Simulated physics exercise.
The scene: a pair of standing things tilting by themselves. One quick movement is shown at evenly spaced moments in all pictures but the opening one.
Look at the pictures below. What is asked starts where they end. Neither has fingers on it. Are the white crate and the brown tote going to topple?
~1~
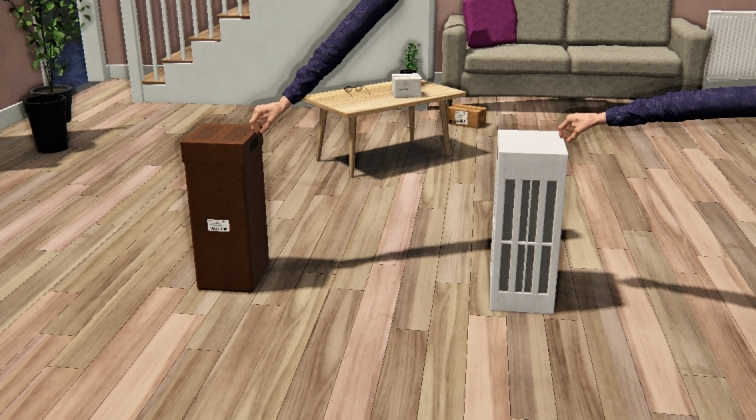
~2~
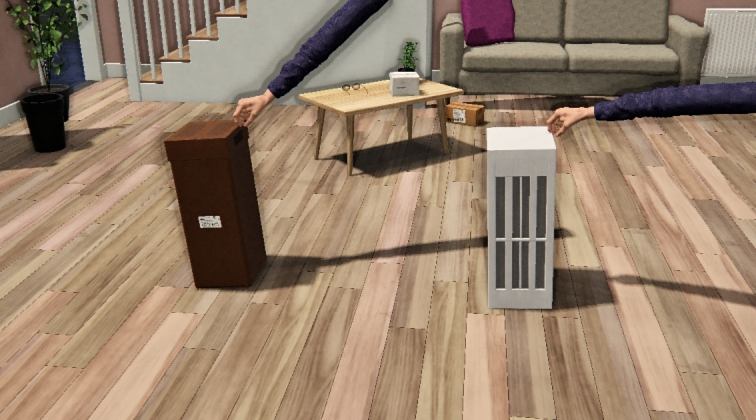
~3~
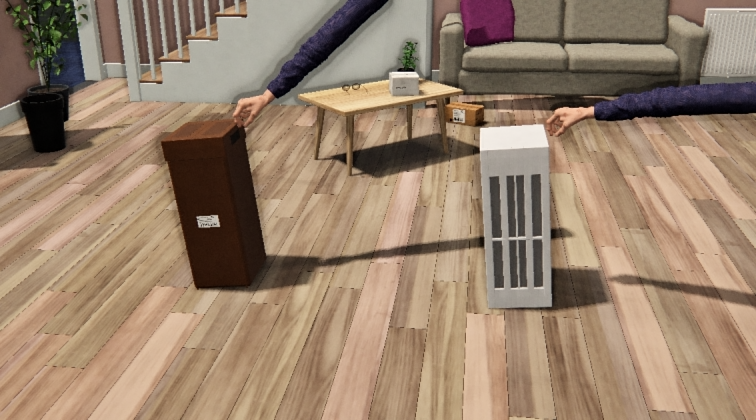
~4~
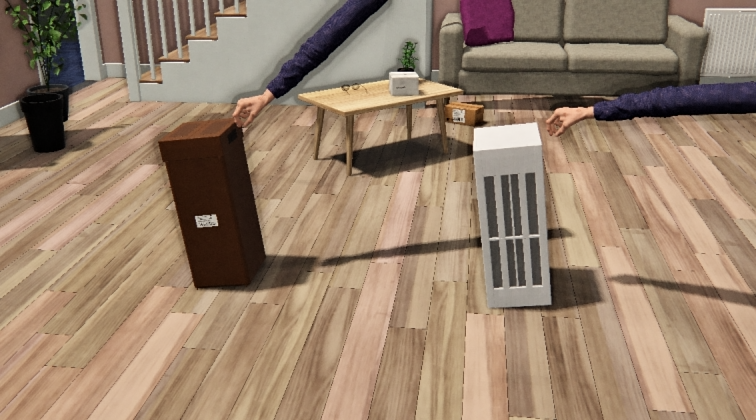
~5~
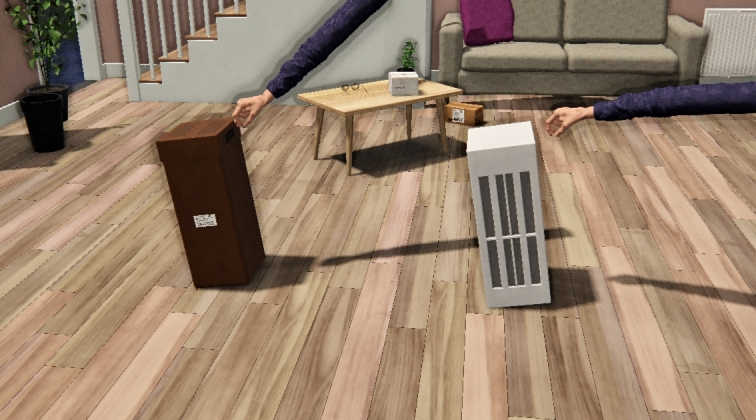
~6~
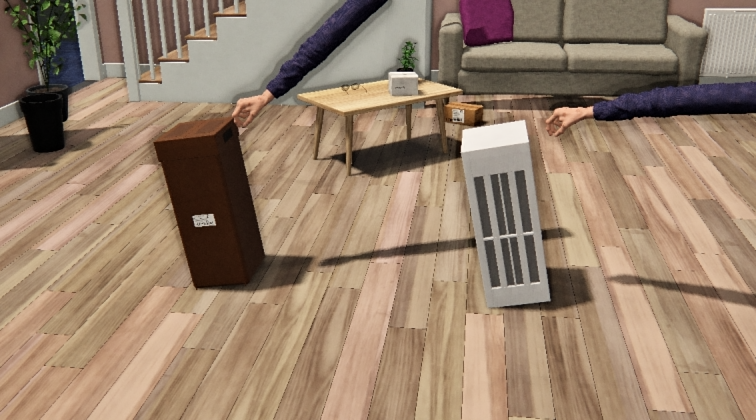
Well, the white crate goes over, and as for the brown tote, it recovers its balance.
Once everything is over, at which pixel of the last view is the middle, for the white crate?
It comes to rest at about (408, 260) in the last picture.
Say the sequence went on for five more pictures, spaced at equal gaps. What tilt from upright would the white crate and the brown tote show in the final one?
About 20° and 10°.
Then, 0.28 s after the last picture, white crate 33° off upright near (473, 214); brown tote 8° off upright near (215, 204).
Then, 0.48 s after the last picture, white crate 57° off upright near (438, 226); brown tote 3° off upright near (230, 206).
Then, 0.70 s after the last picture, white crate on its side near (408, 258); brown tote 4° off upright near (231, 206).
At rest, the white crate falls over, near (408, 260); the brown tote rocks back upright, near (226, 207).
